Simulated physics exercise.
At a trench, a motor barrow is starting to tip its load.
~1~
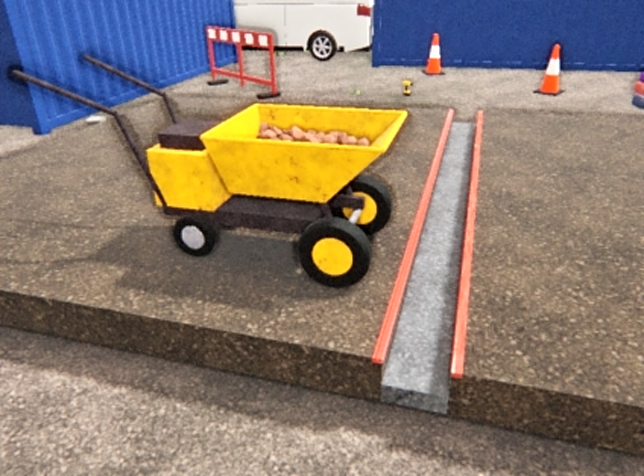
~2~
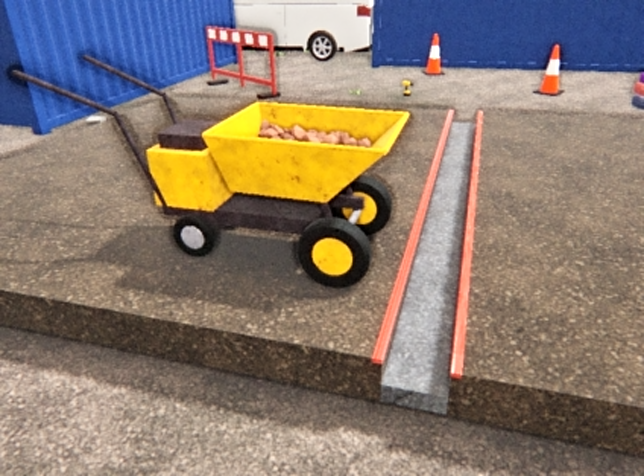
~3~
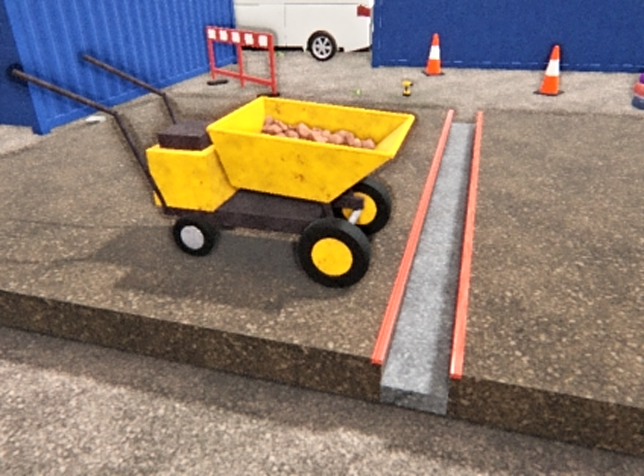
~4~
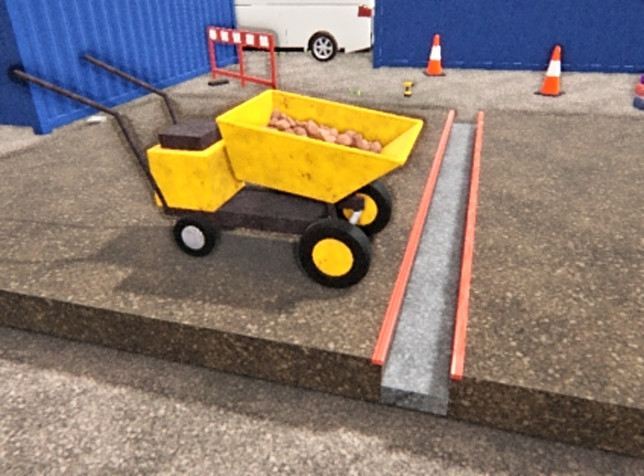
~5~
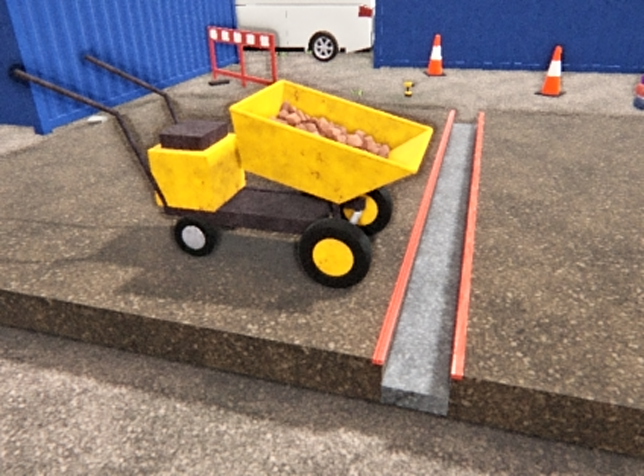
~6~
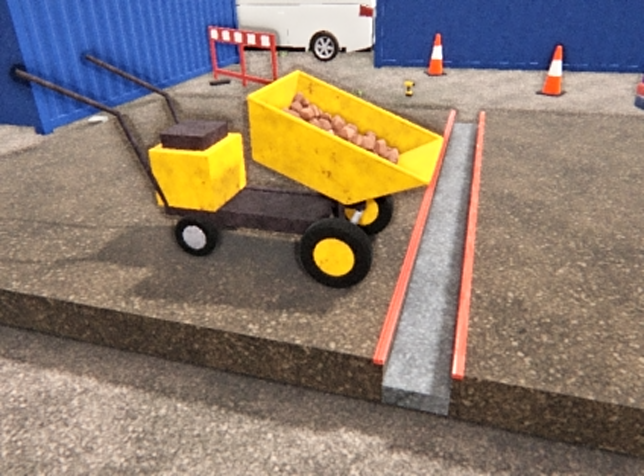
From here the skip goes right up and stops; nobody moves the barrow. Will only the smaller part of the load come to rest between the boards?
Yes, never reaches half.
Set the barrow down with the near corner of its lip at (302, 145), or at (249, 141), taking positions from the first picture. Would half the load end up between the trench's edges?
First attempt: Beyond half; second attempt: Short of half.
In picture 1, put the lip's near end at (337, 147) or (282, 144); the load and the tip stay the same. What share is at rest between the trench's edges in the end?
About 70 per cent, then about 50 per cent.
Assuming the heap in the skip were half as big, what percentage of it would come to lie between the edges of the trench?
Share: Approx. 0 %.
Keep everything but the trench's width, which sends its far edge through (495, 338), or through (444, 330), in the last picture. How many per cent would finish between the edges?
Respectively, 50 % and 0 %.
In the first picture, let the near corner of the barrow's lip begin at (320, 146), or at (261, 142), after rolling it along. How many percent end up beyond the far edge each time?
That works out to 0 per cent for the first position and 0 per cent for the second.
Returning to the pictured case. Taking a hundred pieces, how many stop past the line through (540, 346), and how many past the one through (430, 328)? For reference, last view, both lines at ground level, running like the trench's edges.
Around 20 in a hundred for the first, 60 in a hundred for the second.
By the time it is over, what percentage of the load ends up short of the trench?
I'd estimate about 0 per cent of the load.
Soon after the last picture, skip tipped steeply; all in the skip.
A little later, skip tipped right over; about two thirds in the skip; a stray few in or heaped over the trench; about a quarter beyond it; a stray few falling.
Later still, skip tipped right over; about a third in the skip; a stray few in or heaped over the trench; about two thirds beyond it.
At rest, skip tipped right over; about a third in the skip; a small part in or heaped over the trench; about two thirds beyond it.
